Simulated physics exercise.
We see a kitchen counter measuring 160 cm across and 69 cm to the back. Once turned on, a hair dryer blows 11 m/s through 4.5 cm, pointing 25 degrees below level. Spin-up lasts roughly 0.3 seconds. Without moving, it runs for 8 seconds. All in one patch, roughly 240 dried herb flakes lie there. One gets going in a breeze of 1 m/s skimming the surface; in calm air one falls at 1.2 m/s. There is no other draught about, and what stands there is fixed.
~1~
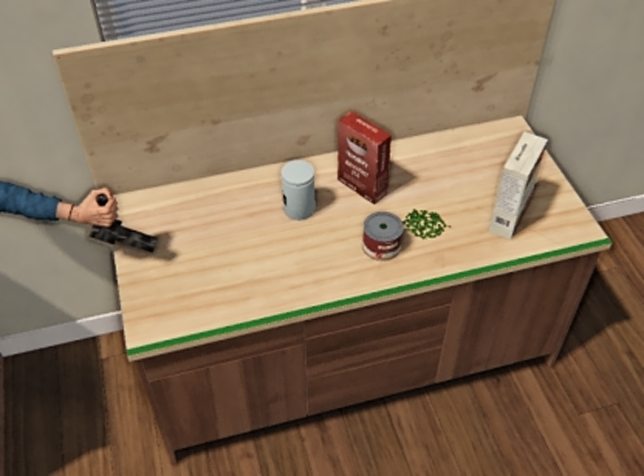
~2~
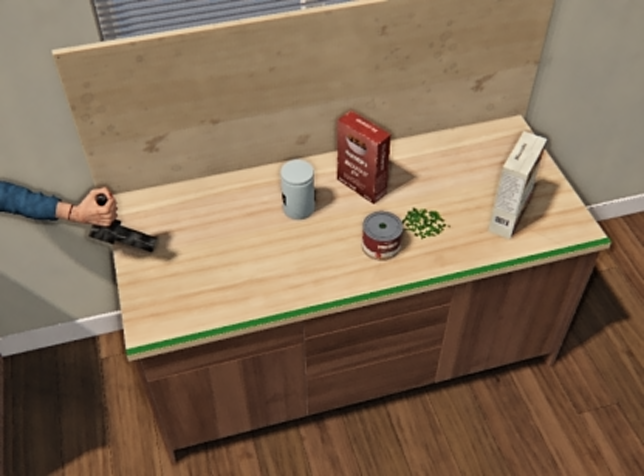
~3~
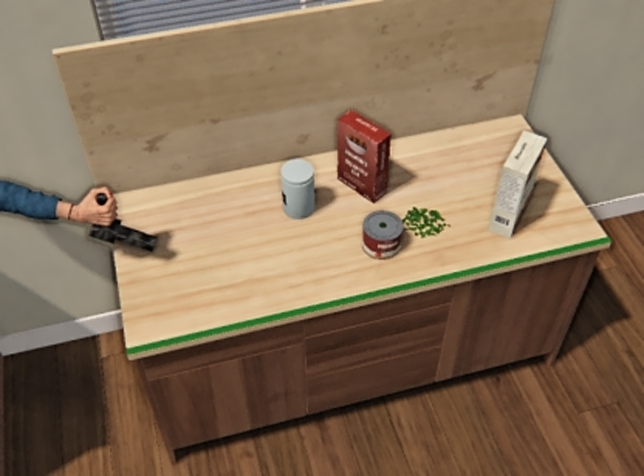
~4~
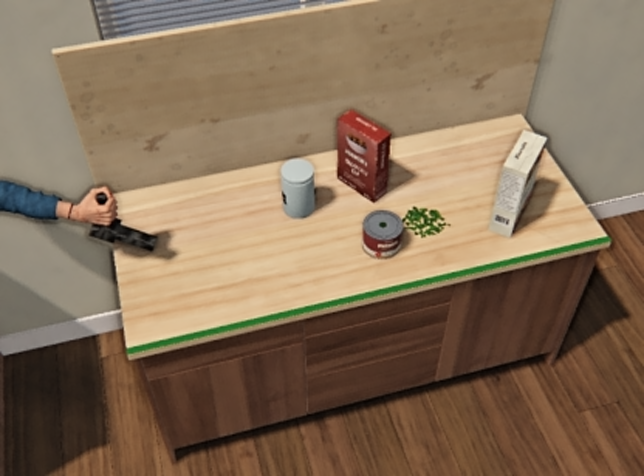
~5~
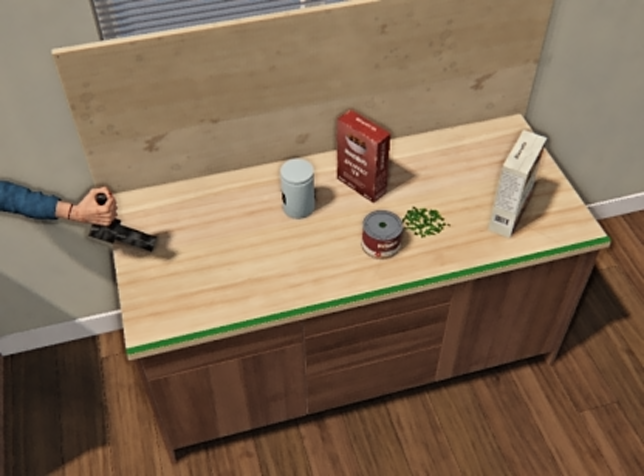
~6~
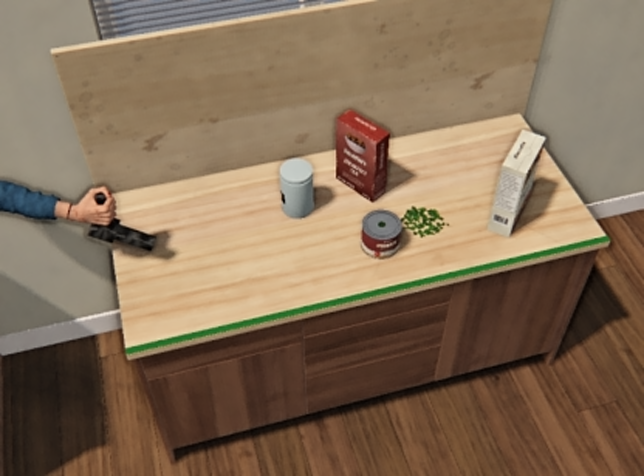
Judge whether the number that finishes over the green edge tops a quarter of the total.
At most a quarter is lost there.
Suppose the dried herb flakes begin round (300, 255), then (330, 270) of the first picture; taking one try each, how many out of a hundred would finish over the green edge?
It goes 50 % first, then 90 %.
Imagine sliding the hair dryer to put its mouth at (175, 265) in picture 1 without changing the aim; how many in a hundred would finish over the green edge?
The share would be near 0 %.
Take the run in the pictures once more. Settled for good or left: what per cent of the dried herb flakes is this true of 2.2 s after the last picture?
About 40 per cent.
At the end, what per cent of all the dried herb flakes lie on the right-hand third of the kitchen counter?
It comes out near 30 in a hundred.
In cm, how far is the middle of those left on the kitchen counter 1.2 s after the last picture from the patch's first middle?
I'd guess near 5 cm.
Then, 1.2 s after the last picture, 0 % are over the green edge; the middle of those still in play is near (432, 219); 16 % have settled or left.
Then, 2.2 s after the last picture, 0 % are over the green edge; the middle of those still in play is near (430, 222); 39 % have settled or left.
Then, 4.1 s after the last picture, 0 % are over the green edge; the middle of those still in play is near (430, 222); 51 % have settled or left.
Then, 7.7 s after the last picture, at the end, 0 % are over the green edge; the middle of those still in play is near (430, 222).
